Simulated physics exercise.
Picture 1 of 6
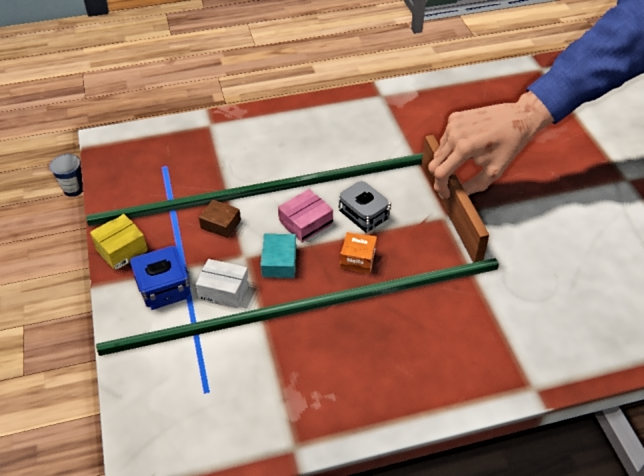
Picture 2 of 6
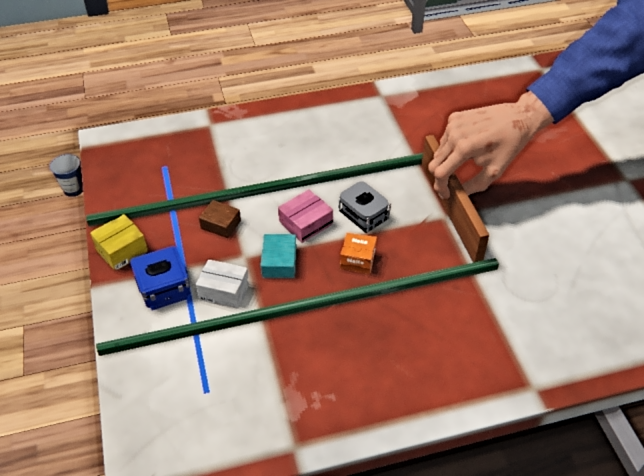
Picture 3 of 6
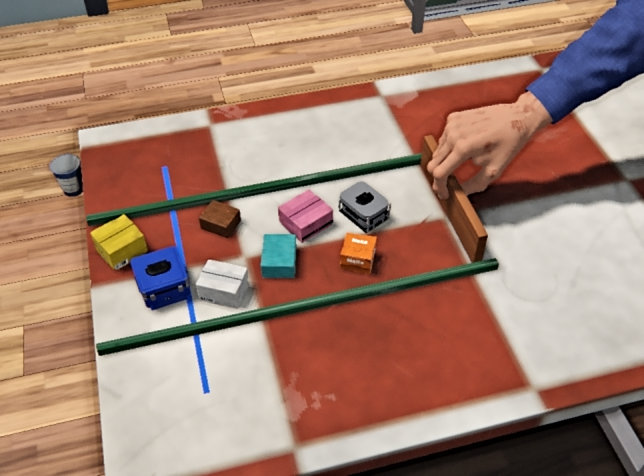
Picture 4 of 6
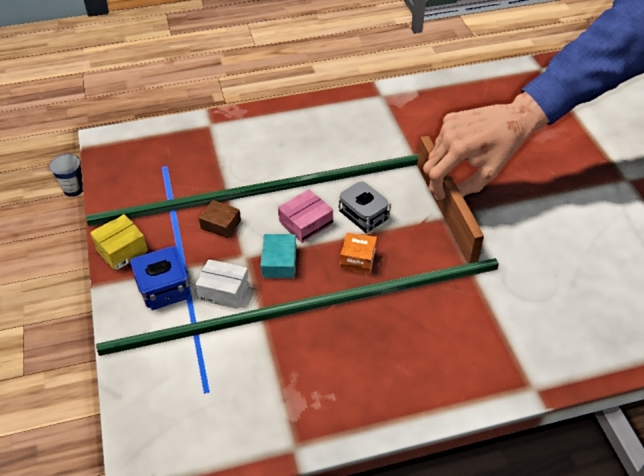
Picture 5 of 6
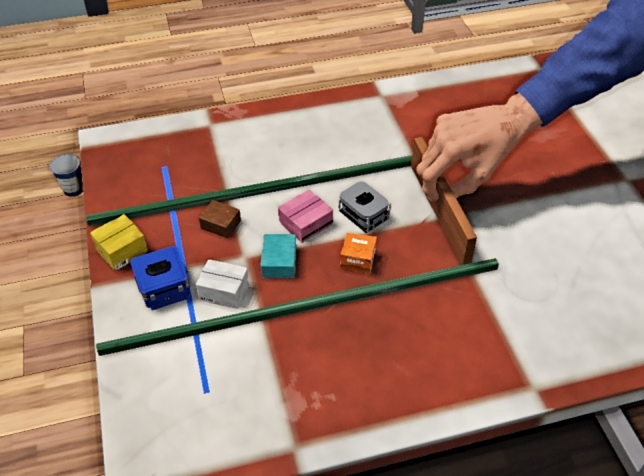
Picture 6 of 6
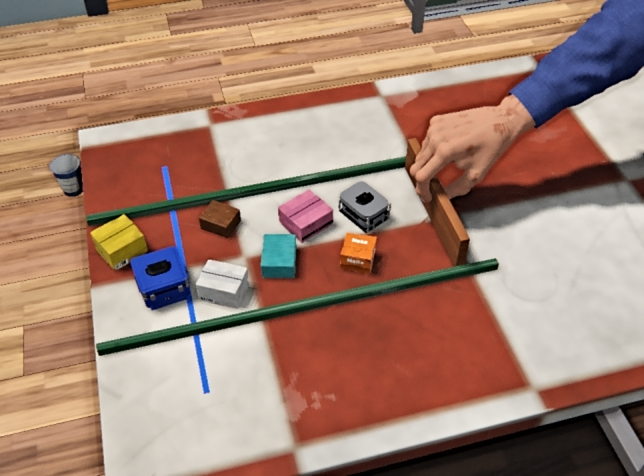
On a red and white checked tabletop, eight small boxes and blocks sit scattered between two green rails, near a strip of blue tape. A hand grips a brown board at the right end, holds nearly still at first, then slides it slightly left, while the small objects stay in place.
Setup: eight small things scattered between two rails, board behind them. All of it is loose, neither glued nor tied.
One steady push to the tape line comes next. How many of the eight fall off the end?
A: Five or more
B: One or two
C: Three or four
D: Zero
Answer: B.
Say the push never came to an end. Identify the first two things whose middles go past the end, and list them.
Listed earliest first, the yellow box comes before the brown block.
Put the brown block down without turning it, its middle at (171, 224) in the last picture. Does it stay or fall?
Note: From that start it hangs on.
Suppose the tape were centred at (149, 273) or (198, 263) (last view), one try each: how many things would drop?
First try 3, second try 1.
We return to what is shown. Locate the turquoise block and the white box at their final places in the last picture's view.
In the last picture the turquoise block sits at (161, 281) while the white box sits at (136, 318).
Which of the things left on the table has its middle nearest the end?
It would be the blue case, I'd say.
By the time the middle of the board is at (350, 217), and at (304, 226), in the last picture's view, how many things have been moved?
At the first spot 3, then 5.
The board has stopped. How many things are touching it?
It touches 3.
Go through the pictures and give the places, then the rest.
The first frame shows yellow box (119, 242); blue case (161, 278); white box (223, 284); board (453, 197); tape (183, 265).
The second frame shows blue case (161, 278); orange box (358, 253).
The third frame shows white box (223, 284); brown block (220, 219).
The fourth frame shows yellow box (119, 242); turquoise block (279, 256).
The fifth frame shows blue case (161, 278); pink box (306, 215).
The sixth frame shows yellow box (119, 242); blue case (161, 278); white box (223, 284); board (435, 201); tape (183, 265).
Soon after, none off yet; yellow box at rest near (119, 242); blue case at rest near (161, 278); white box at rest near (223, 284).
In the end, the number that fall off is one or two; gone, brown block and yellow box.
